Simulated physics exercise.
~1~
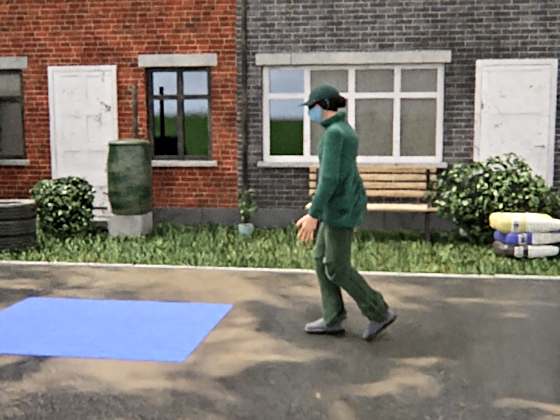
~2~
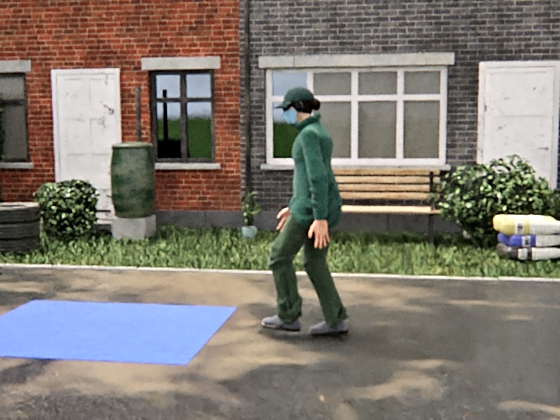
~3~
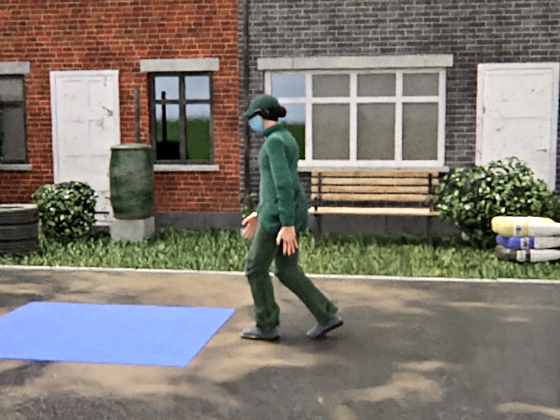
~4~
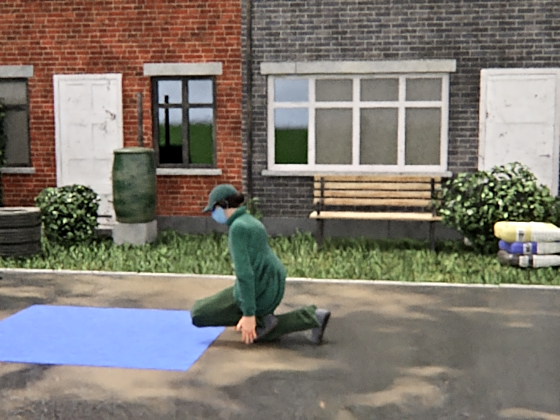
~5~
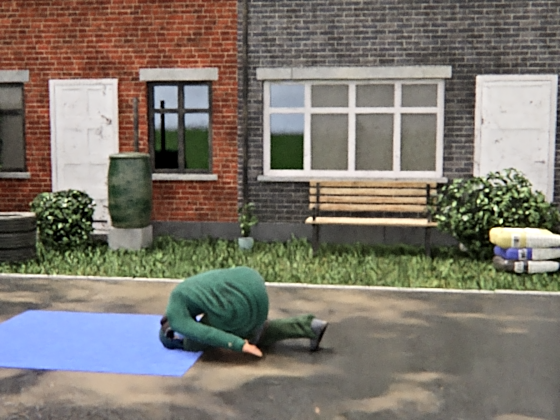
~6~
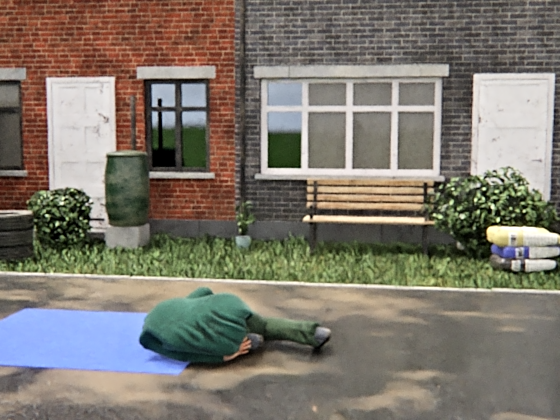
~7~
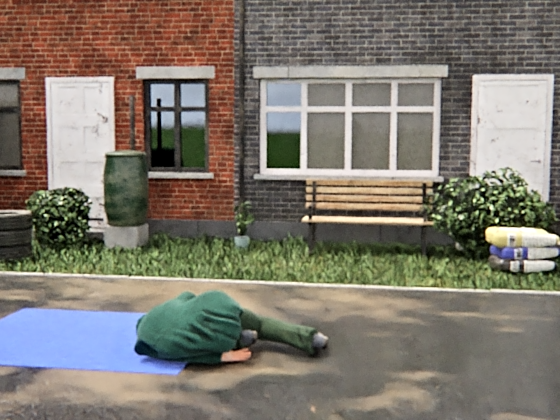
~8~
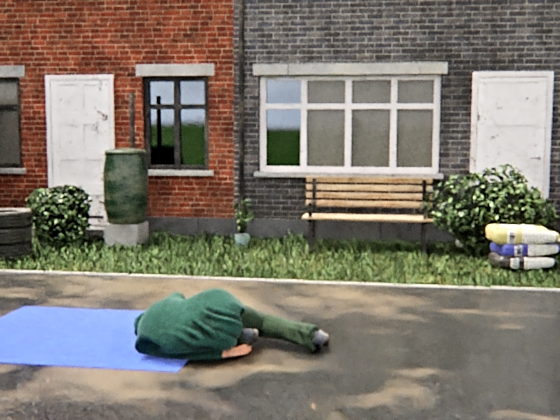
The clip shows a masked person in a green cap and clothes walking left along a road toward a blue mat, dropping to their knees, then crumpling forward and lying still with head and chest over the mat's near edge and hips short of it.
